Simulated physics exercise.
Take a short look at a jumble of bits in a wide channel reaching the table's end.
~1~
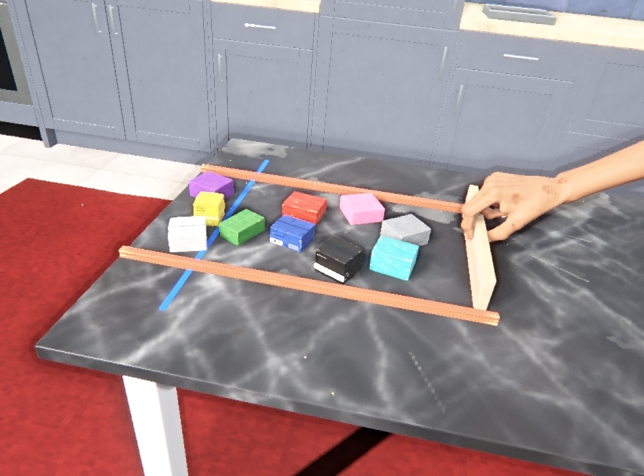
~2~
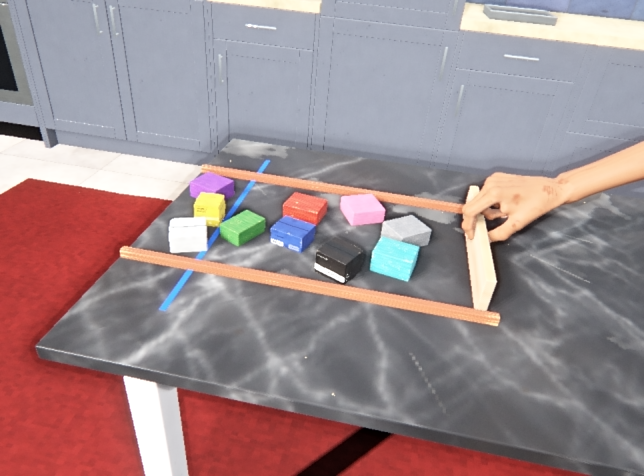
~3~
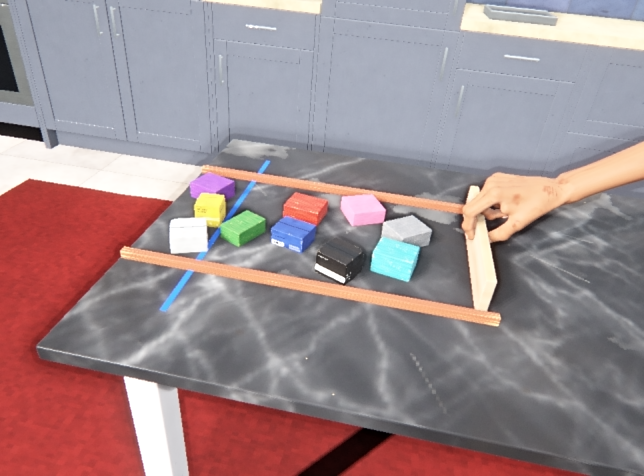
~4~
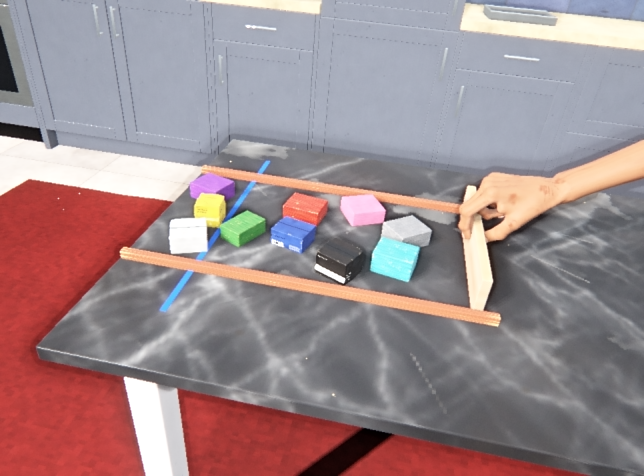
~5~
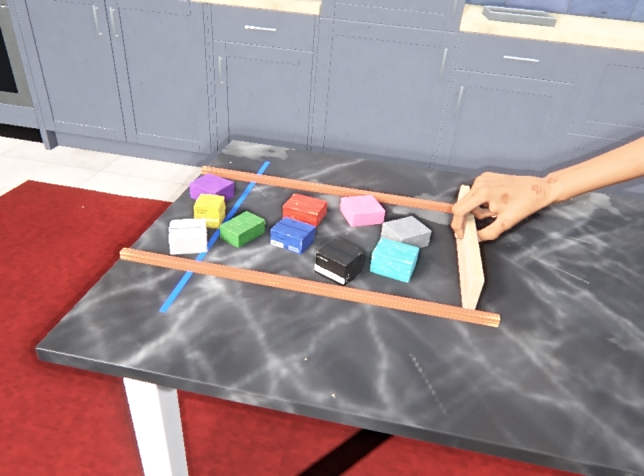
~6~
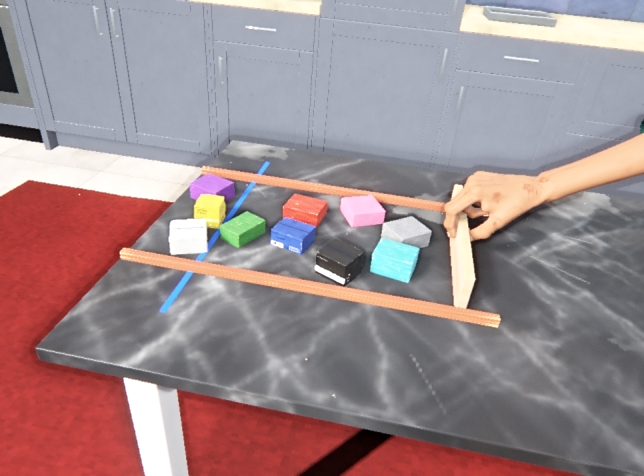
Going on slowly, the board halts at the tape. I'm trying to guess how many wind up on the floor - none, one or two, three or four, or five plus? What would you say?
I expect three pieces, maybe four, to go over the edge.
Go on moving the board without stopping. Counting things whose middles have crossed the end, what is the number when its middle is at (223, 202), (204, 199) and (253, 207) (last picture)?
It would be 4, 7 and 2.
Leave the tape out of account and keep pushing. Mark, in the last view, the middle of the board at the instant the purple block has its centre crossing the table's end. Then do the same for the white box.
Near (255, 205) in the first case, near (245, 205) in the other.
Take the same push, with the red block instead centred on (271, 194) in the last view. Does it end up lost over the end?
From that start, the object then is safe.
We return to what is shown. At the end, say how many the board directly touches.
It touches 3.
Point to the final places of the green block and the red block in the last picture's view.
The green block settles near (158, 218); as for the red block, near (192, 188).
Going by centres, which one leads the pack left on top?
The green block is foremost.
Soon after, none off yet; purple block at rest near (213, 190); white box at rest near (189, 236); yellow box at rest near (210, 211).
Then, none off yet; purple block moved about its own width near (187, 187); white box moved about its own width near (159, 230); yellow box tipped a little near (154, 207).
At rest, the number that fall off is three or four; fallen, yellow box, white box and purple block.
